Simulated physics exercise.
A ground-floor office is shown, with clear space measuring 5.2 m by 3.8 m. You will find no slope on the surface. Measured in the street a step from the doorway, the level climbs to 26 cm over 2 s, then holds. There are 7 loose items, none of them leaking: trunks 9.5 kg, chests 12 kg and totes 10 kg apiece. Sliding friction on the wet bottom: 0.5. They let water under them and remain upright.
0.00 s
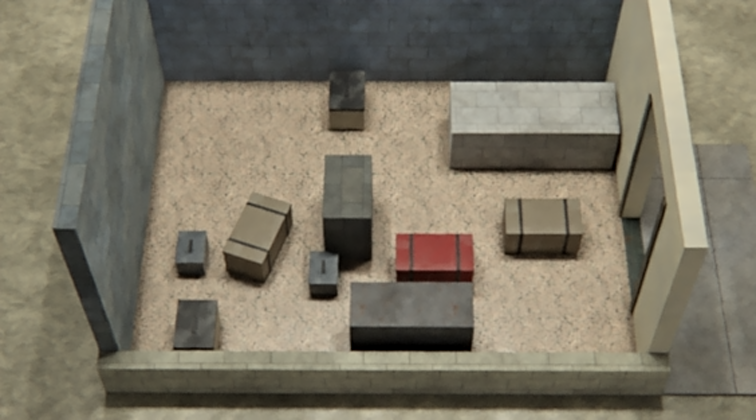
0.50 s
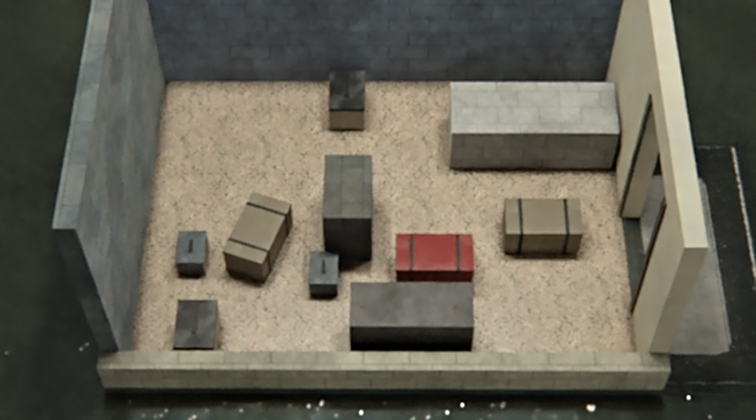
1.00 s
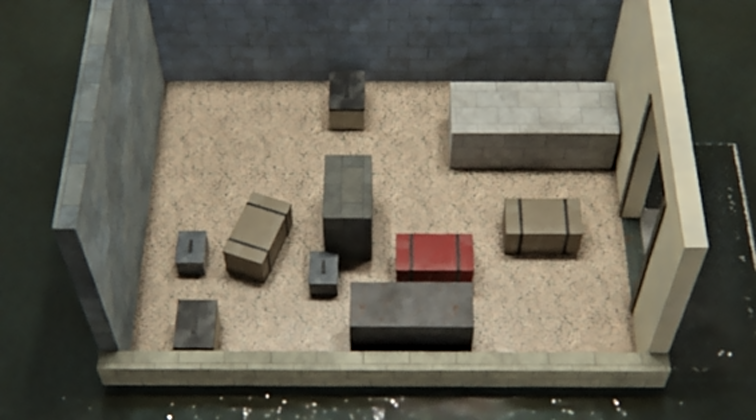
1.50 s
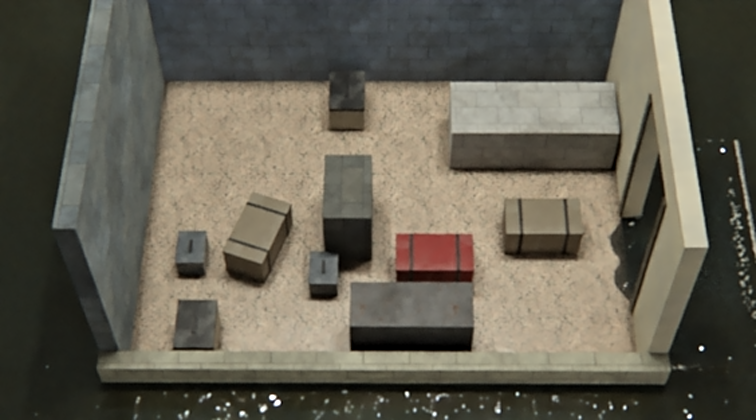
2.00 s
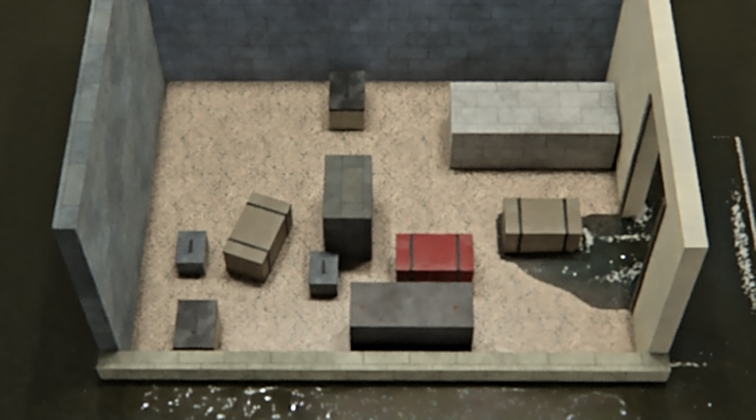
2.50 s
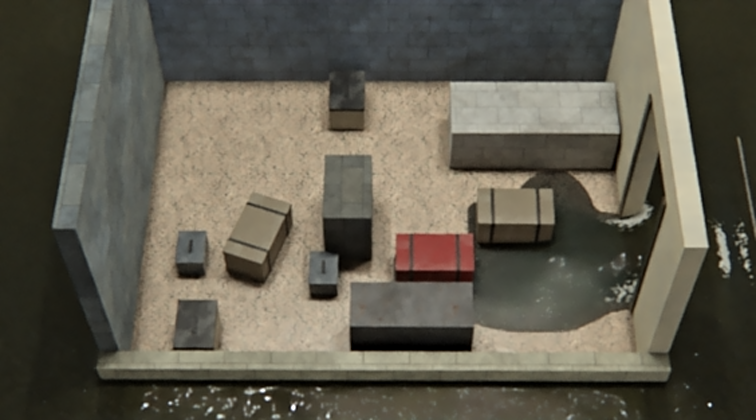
Dark water surrounded a small walled room, then came in through the doorway on the right and spread across the floor, shifting a tan trunk left while the red one stayed put.
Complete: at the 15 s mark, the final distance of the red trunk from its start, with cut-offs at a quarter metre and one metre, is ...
From a quarter metre to one metre.
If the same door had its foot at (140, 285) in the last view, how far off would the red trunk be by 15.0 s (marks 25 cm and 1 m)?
Then the red trunk is swept a long way.
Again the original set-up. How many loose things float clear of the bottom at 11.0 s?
The count is 7.
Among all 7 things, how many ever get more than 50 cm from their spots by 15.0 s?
By my count, 6.
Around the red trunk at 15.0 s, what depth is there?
Roughly 20 cm at that moment.
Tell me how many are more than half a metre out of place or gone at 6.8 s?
Tally at that time: 3.
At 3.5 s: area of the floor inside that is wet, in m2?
About 7.0 m2 is covered.
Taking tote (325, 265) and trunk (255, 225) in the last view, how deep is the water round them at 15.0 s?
Around 16 cm and 20 cm.
After 3.5 s the red trunk is near (408, 255), 0.3 m from its start, afloat; 2 afloat.
After 6.8 s the red trunk is near (396, 264), 0.4 m from its start, afloat; 2 afloat.
After 11.0 s the red trunk is near (396, 263), 0.4 m from its start, afloat; 7 afloat.
After 15.0 s the red trunk is near (396, 259), 0.4 m from its start, afloat; 7 afloat.
